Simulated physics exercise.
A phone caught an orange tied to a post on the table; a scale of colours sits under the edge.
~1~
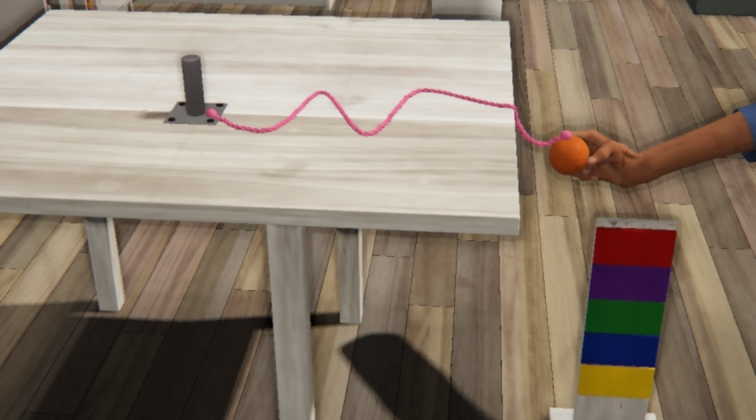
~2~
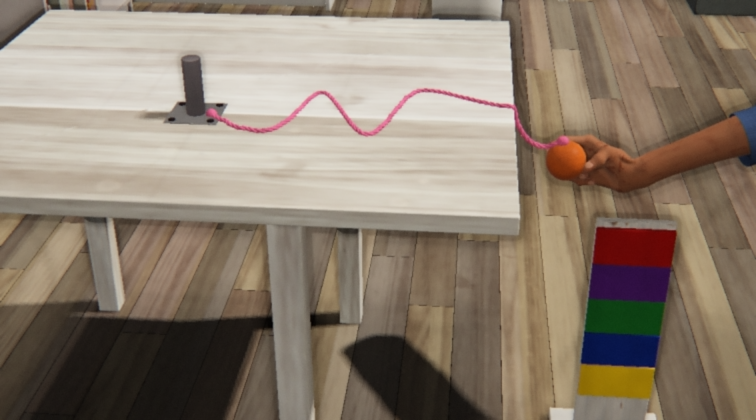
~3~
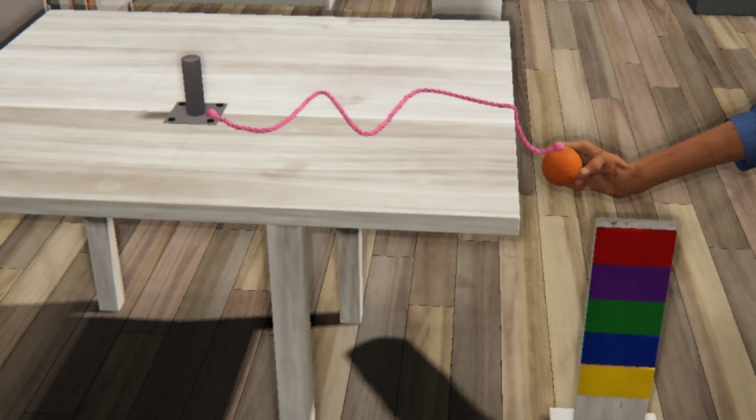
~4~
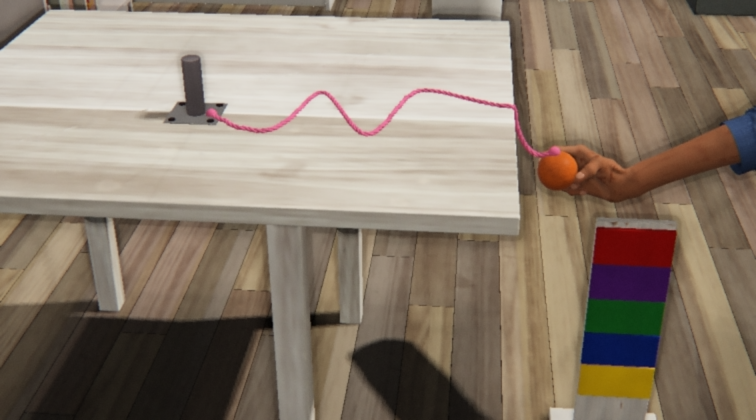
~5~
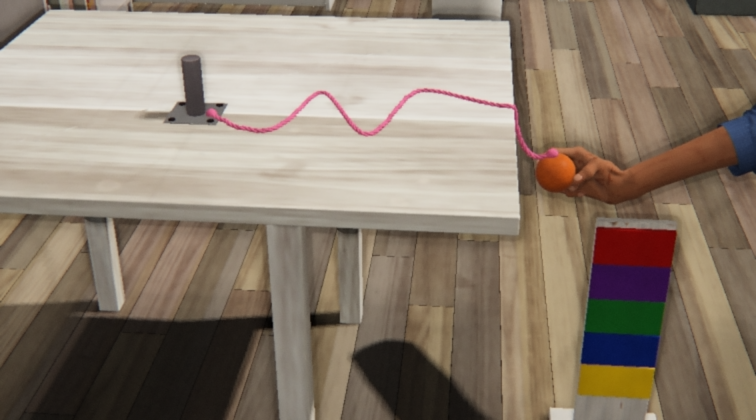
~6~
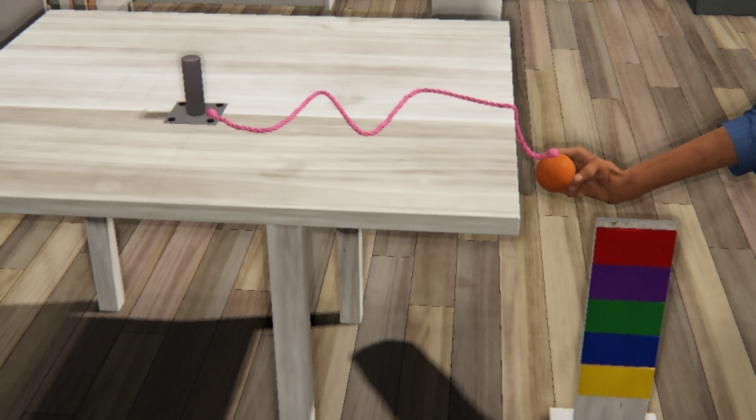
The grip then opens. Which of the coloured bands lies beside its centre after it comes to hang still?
The yellow band lies beside it.
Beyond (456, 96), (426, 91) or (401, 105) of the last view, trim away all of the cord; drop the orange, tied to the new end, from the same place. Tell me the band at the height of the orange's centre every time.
In turn it lines up with purple, red and higher than all five.
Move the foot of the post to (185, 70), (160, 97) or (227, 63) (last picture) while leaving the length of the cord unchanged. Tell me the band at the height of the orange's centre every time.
Result 1: Blue. Result 2: Blue. Result 3: Yellow.
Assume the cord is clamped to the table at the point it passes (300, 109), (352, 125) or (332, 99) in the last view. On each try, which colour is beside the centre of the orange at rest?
It ends beside blue the first time, purple the second and green the third.
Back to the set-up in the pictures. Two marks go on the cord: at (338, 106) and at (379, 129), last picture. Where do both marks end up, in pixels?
First: (438, 113). Second: (514, 135).
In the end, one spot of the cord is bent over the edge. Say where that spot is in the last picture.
(371, 134).
Soon after, orange near (526, 366); level with yellow.
After that, orange near (481, 370); level with yellow.
In the end, orange near (496, 379); level with yellow. Its centre hangs level with the yellow band.
